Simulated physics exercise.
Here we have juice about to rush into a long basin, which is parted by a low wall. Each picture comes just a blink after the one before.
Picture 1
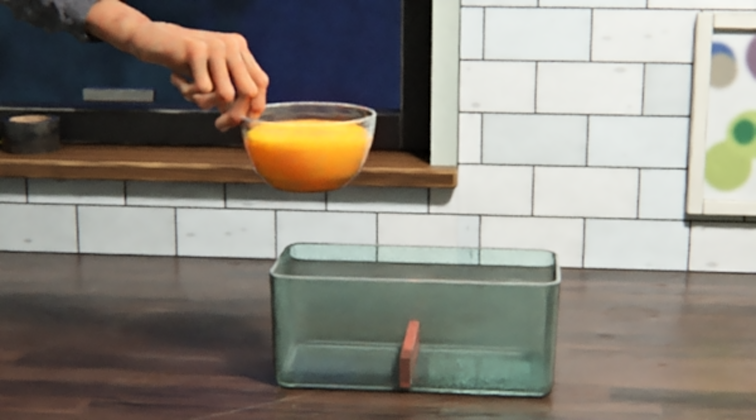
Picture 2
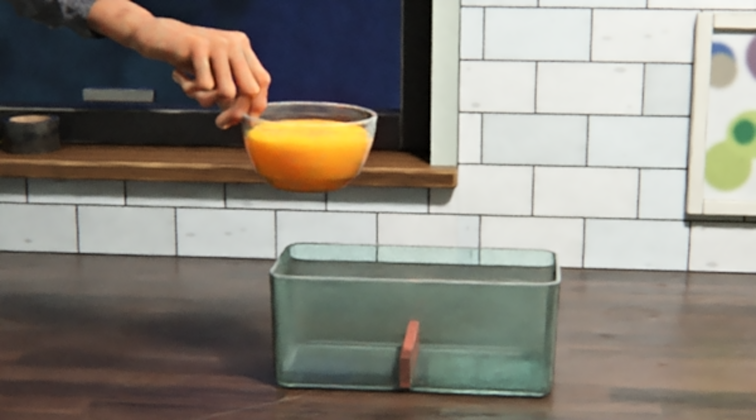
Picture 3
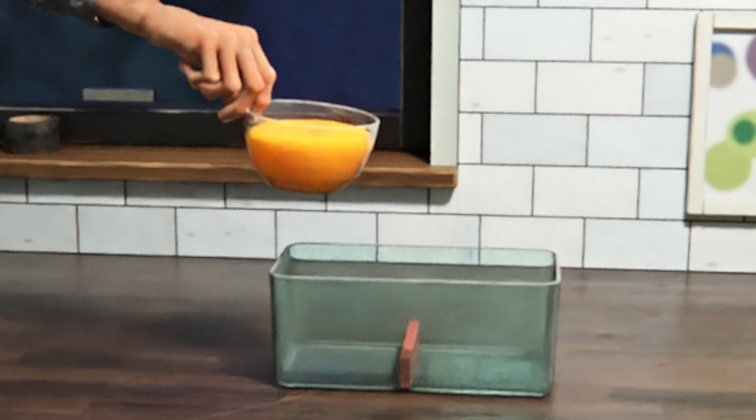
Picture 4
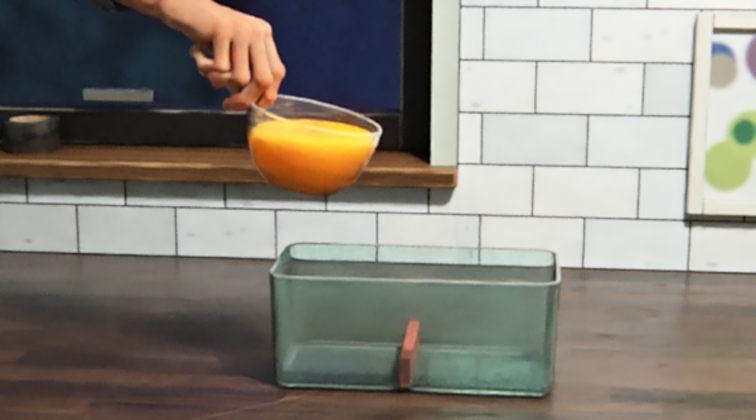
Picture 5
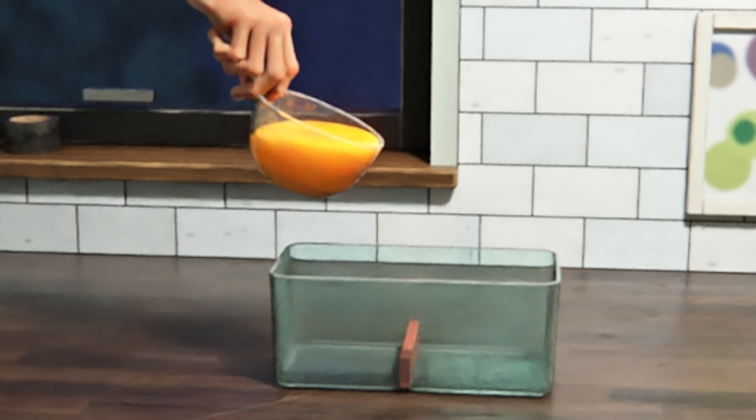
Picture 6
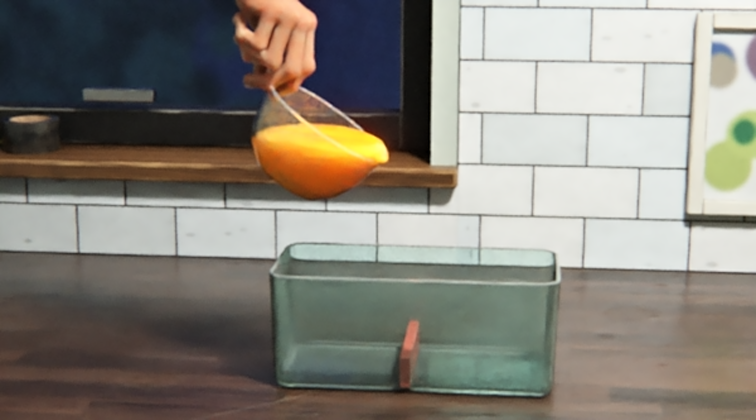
The footage shows a hand holding a clear glass bowl of orange juice above a long, greenish transparent basin with a low reddish divider, then steadily tilting the bowl to the right until the juice reaches its lowered rim.
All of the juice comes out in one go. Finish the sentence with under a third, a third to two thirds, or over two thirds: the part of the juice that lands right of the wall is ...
It is a third to two thirds.
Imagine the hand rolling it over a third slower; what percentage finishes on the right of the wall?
It comes to about 70 per cent.
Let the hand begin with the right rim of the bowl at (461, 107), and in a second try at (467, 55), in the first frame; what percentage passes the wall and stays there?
It would come to near 80 per cent, and then near 65 per cent.
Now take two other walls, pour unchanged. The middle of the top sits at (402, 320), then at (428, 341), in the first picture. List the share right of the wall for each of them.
Note: Roughly 65 % in case one, 40 % in case two.
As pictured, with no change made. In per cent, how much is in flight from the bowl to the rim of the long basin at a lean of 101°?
Roughly 35 percent.
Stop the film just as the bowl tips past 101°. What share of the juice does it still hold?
Roughly 15 percent remains at that point.
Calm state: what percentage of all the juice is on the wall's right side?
Close to 55 percent.
A moment on, the bowl is tipped right over and 16 per cent is still to pour, 10 is left of the wall and 41 right of it.
Next, the bowl is tipped right over and 0 per cent is still to pour, 41 is left of the wall and 56 right of it.
Then the bowl is tipped right over and 0 per cent is still to pour, 41 is left of the wall and 57 right of it.
Later the bowl is tipped right over and 0 per cent is still to pour, 41 is left of the wall and 57 right of it.
At rest 41 per cent lies left of the wall, 57 right of it and 1 outside.
